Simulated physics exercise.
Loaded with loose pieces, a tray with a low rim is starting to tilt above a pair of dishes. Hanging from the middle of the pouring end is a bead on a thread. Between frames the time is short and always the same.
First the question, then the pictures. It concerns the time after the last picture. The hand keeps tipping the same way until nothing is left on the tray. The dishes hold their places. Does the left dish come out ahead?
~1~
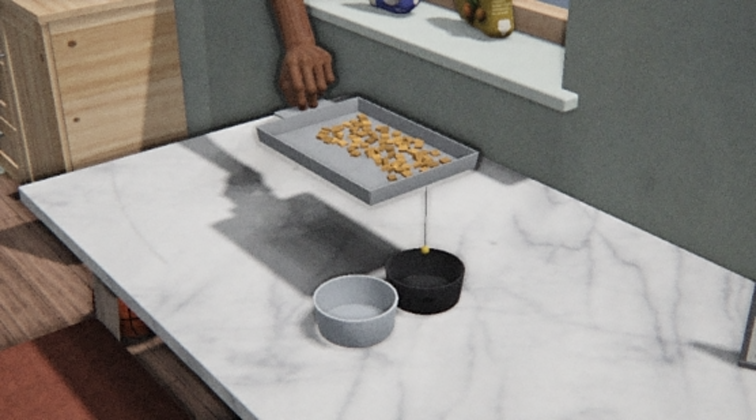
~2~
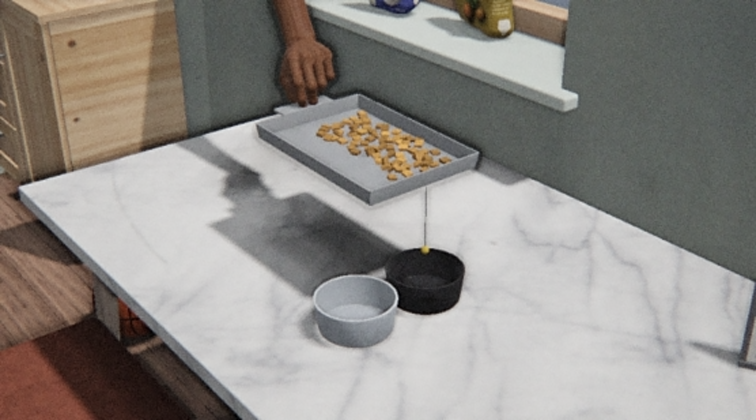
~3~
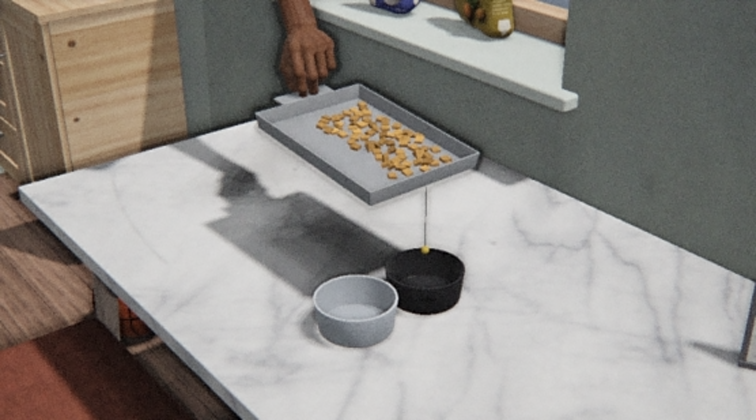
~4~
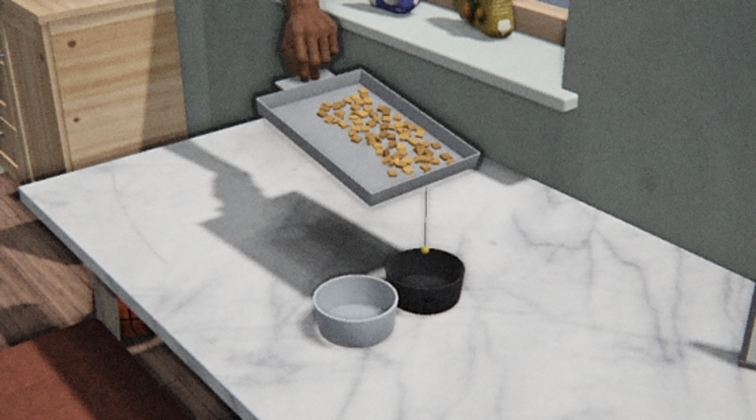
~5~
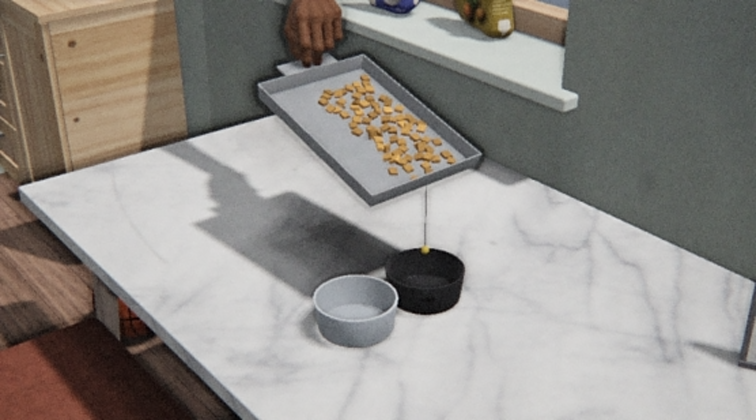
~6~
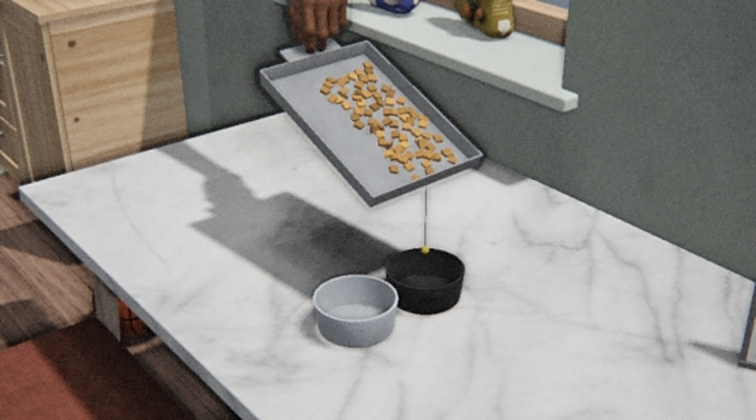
Going by this, it mostly spills to the right of the two.
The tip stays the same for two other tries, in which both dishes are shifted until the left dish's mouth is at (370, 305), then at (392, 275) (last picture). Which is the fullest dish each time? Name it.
Result for the first try: The dish on the right side; for the second: The dish on the left side.
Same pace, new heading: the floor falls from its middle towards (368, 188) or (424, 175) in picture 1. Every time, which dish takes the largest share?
At the first place the left dish, at the second right.
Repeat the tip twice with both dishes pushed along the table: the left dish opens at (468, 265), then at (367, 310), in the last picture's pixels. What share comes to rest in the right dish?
0 %, then 50 %.
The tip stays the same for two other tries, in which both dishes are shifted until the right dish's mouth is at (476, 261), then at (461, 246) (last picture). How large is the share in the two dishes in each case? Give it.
90 %, 40 %.
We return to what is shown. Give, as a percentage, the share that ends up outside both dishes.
About 60 per cent.
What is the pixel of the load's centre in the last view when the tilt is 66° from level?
Roughly (427, 165).
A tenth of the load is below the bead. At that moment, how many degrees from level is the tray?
I'd say close to 95 degrees.
Soon, tray tipped steeply; nearly all on the tray; a stray few in the air.
A while on, tray tipped past a quarter turn; most on the tray; a stray few in the right dish; a small part outside both; a small part in the air.
Towards the end, tray tipped past a quarter turn; a small part in the left dish; about a third in the right dish; about two thirds outside both.
Finally, tray tipped past a quarter turn; a small part in the left dish; about a third in the right dish; about two thirds outside both.
